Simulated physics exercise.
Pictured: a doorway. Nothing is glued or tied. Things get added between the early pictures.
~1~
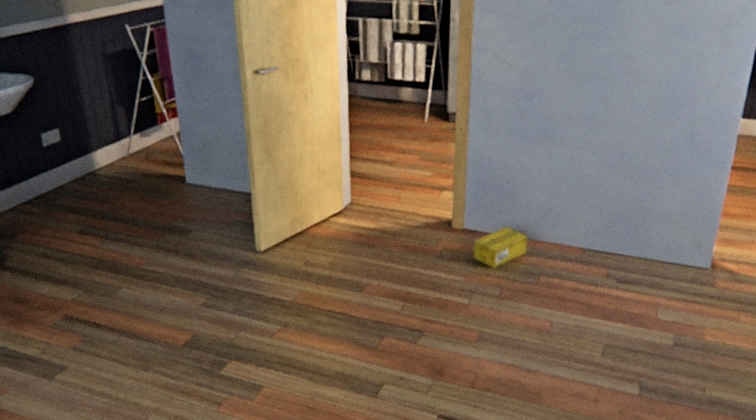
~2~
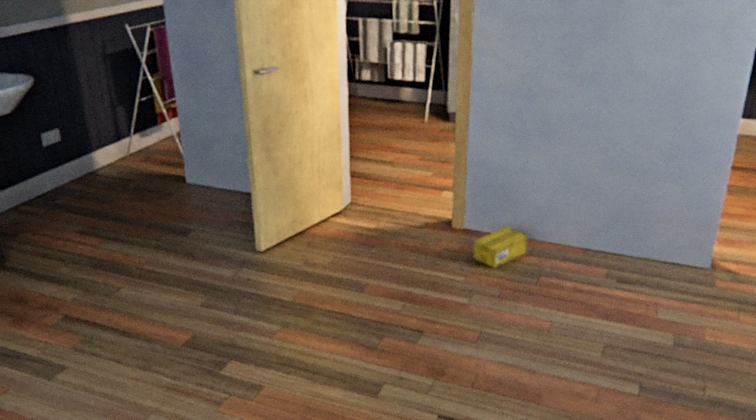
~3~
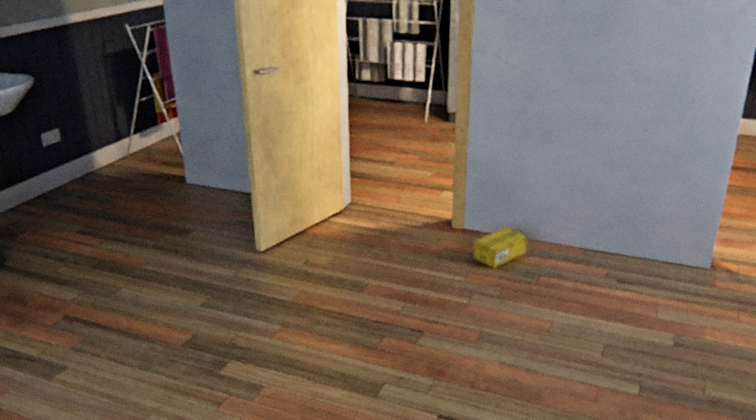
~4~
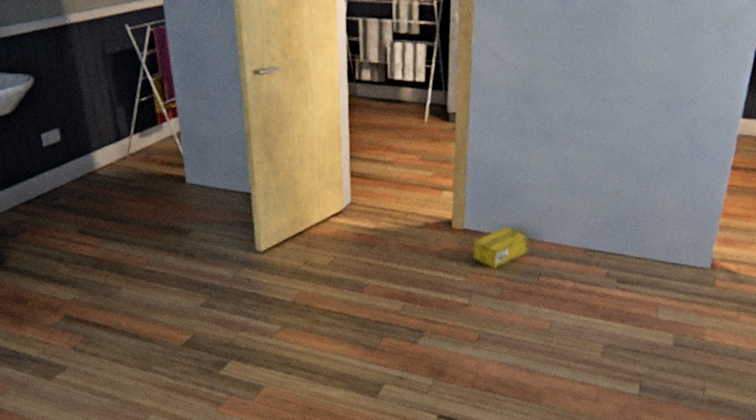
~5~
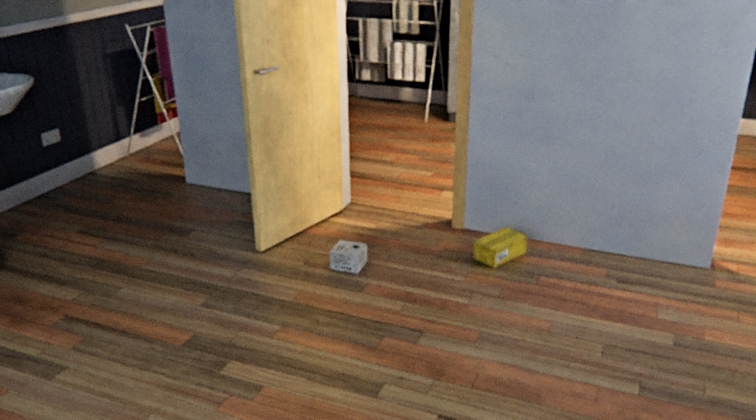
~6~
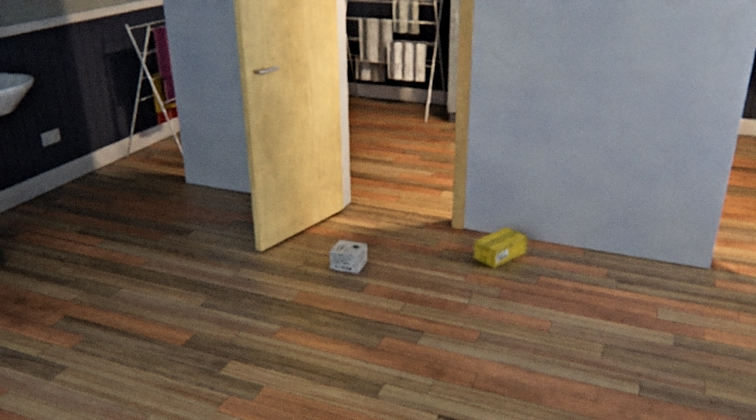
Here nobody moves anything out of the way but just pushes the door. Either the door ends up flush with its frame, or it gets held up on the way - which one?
Likely result: Gap gone.
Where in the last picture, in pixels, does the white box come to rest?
It ends up near (391, 259).
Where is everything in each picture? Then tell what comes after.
Door wide open and still; yellow parcel (500, 247), in the first frame.
Door wide open and still; yellow parcel (500, 247), in the second frame.
Door wide open and still; yellow parcel (500, 247), in the third frame.
Door wide open and still; yellow parcel (500, 247), in the fourth frame.
Door wide open and still; yellow parcel (500, 247), in the fifth frame.
Door wide open and still; white box (349, 257); yellow parcel (500, 247), in the sixth frame.
Then, 0.70 s later than the last frame, open by 78°.
Then, 1.00 s later than the last frame, open by 56°; white box moved about its own width near (376, 258).
Then, 1.10 s later than the last frame, open by 48°; white box moved about its own width near (387, 259).
Then, 1.50 s later than the last frame, open by 16°; white box moved about its own width near (391, 259).
When it is over, open by 0°; moved from the start, white box; yellow parcel as before. End places, in pixels of the last picture, white box near (391, 259).
